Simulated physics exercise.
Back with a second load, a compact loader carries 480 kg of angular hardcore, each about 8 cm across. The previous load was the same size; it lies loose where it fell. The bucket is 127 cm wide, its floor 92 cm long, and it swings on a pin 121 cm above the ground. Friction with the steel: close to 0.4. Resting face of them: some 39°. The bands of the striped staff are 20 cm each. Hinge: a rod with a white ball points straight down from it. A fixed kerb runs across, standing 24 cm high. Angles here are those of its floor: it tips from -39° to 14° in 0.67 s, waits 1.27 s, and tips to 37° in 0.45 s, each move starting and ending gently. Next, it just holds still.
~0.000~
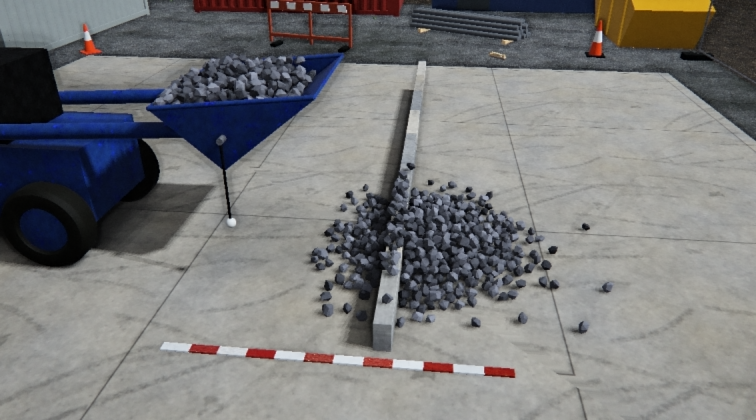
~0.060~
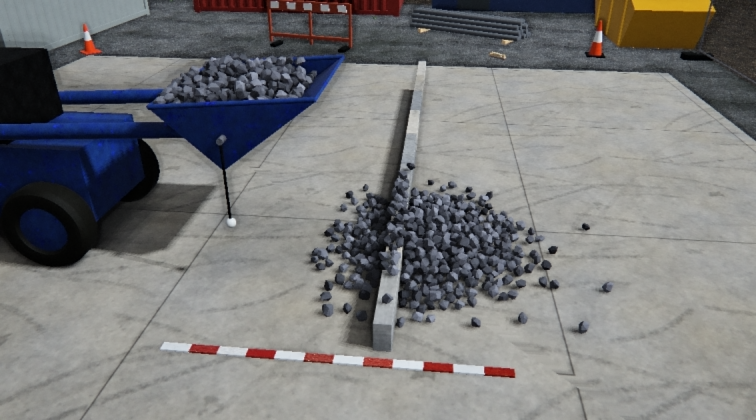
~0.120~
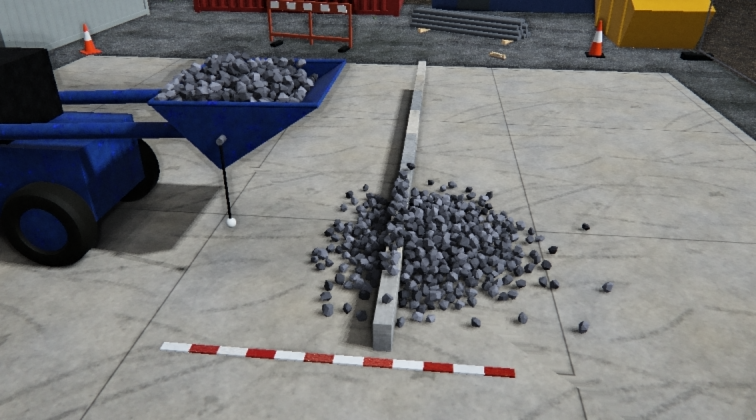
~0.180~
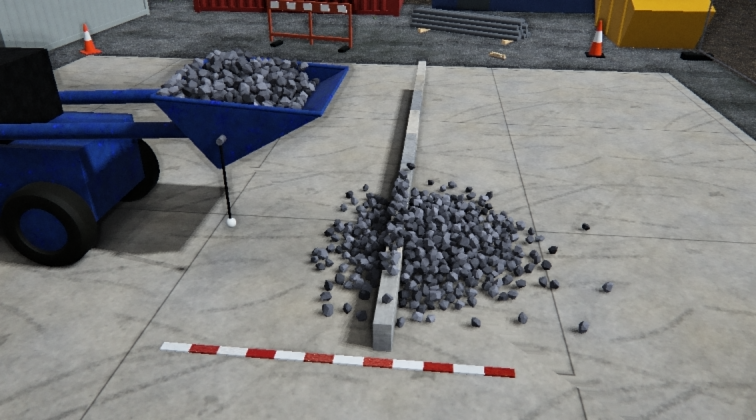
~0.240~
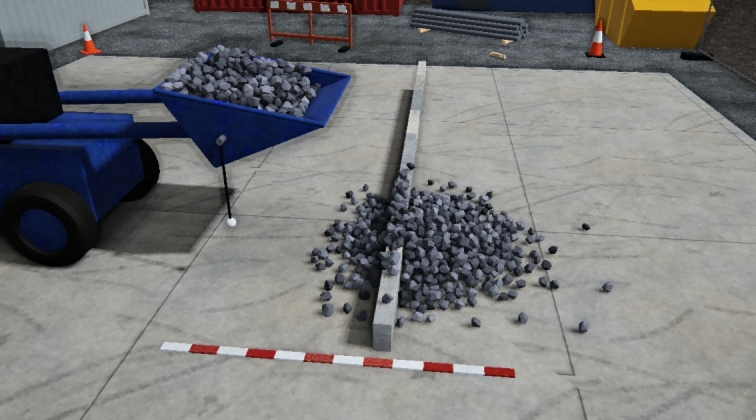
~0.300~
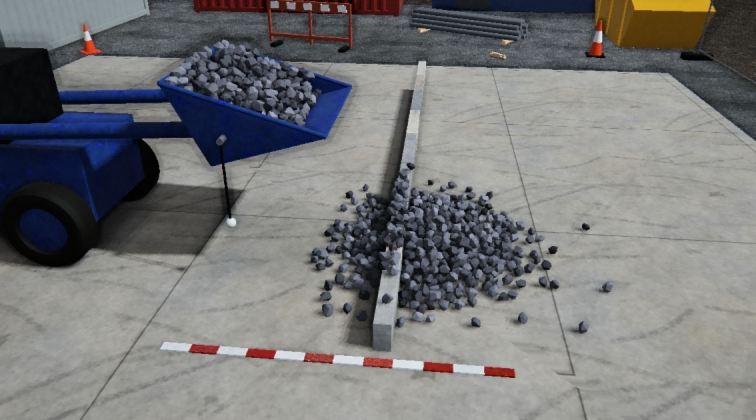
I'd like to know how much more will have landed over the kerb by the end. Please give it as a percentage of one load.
Roughly 1 in every hundred.
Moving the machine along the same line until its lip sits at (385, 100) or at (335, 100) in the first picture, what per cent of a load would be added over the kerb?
Near 45 per cent from the first place, 5 from the second.
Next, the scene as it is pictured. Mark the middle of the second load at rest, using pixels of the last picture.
(350, 227).
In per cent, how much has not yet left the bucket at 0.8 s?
Roughly 100 parts in a hundred of the load.
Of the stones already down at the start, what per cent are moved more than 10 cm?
I'd put it at about 0 per cent.
After 0.5 s the floor is at 6°; in per cent of one load, 100 in the bucket, 28 on this side of the kerb, 73 over the kerb; the foremost stones are at (562, 261).
After 0.8 s the floor is at 14°; in per cent of one load, 100 in the bucket, 28 on this side of the kerb, 73 over the kerb; the foremost stones are at (562, 261).
After 2.8 s the floor is at 37°; in per cent of one load, 26 in the bucket, 101 on this side of the kerb, 74 over the kerb; the foremost stones are at (562, 261).
After 5.6 s the floor is at 37°; in per cent of one load, 0 in the bucket, 127 on this side of the kerb, 74 over the kerb; the foremost stones are at (562, 261). Net gain over the kerb, 1.
